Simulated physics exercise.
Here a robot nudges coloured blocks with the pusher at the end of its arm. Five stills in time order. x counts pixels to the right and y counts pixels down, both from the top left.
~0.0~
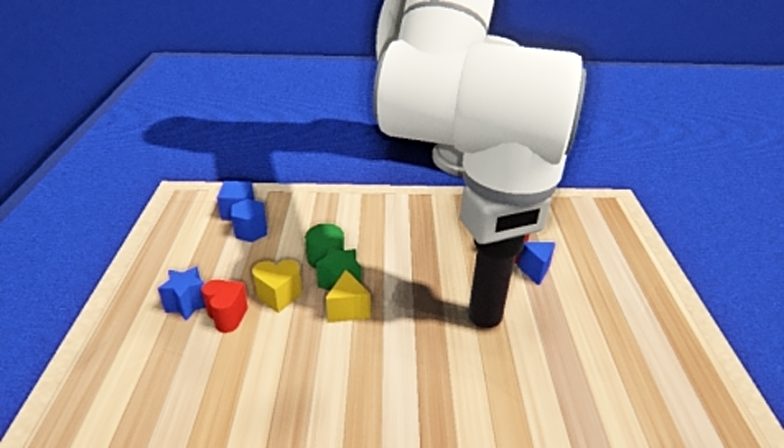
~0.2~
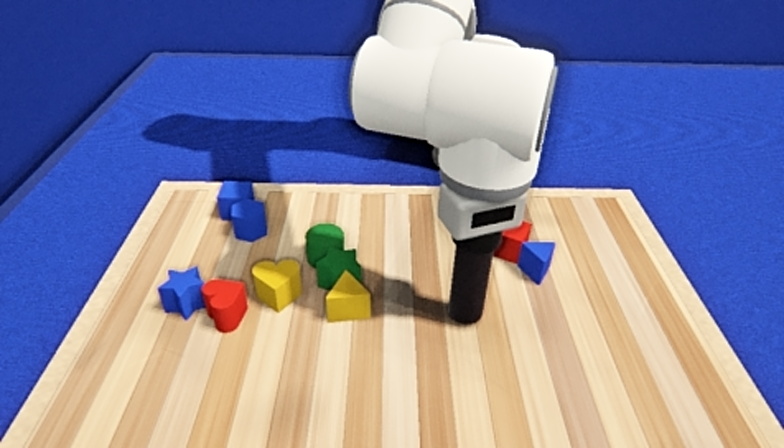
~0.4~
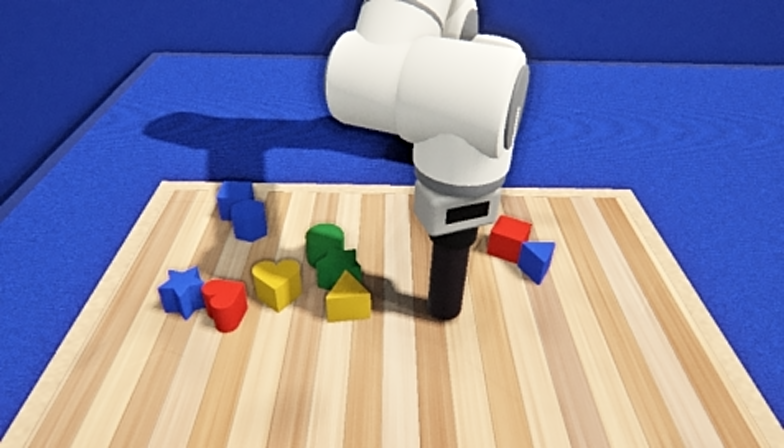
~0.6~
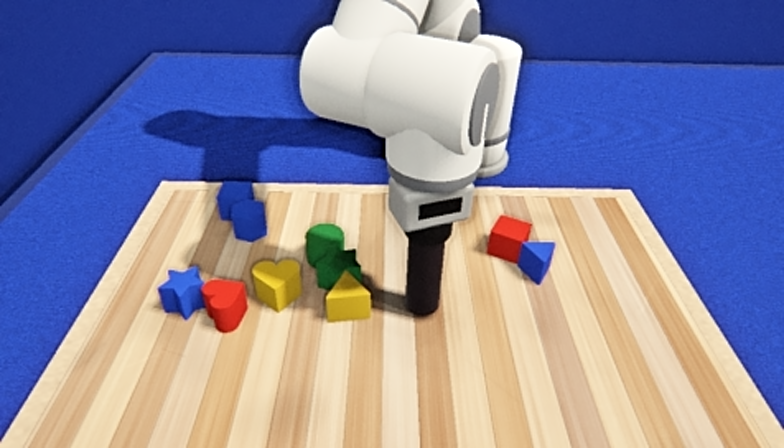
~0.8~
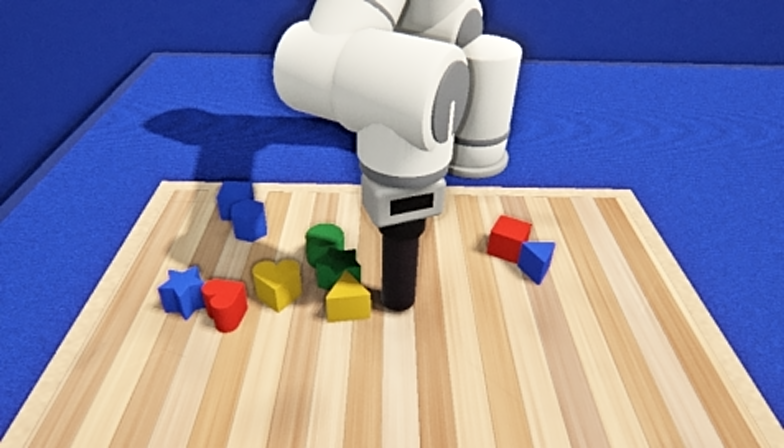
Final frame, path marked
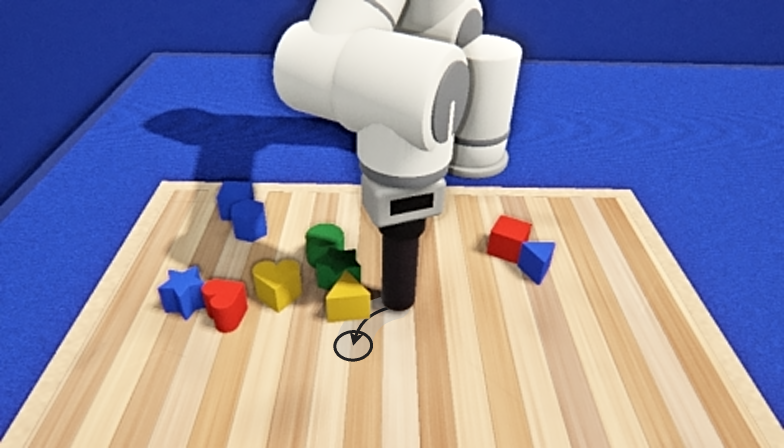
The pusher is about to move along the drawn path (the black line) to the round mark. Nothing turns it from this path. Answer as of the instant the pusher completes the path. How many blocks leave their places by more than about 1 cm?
One block, no more.
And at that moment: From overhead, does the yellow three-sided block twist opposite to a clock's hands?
No, it doesn't check out.
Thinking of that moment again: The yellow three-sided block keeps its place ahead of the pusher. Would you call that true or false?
That claim is false.
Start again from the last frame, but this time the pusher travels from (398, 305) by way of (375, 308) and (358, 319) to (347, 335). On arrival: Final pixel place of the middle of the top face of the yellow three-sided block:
About (322, 293).
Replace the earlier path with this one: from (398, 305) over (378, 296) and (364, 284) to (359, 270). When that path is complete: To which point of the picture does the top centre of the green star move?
It ends at (321, 253).
The drawn path runs from (398, 305) through (376, 313) and (360, 327) to (353, 345).
What follows on the original path. Halfway along, pusher (367, 313); yellow three-sided block (336, 289), turned 40° clockwise.
At the end, pusher (353, 340); green star not moved; yellow three-sided block (332, 290), turned 55° clockwise.
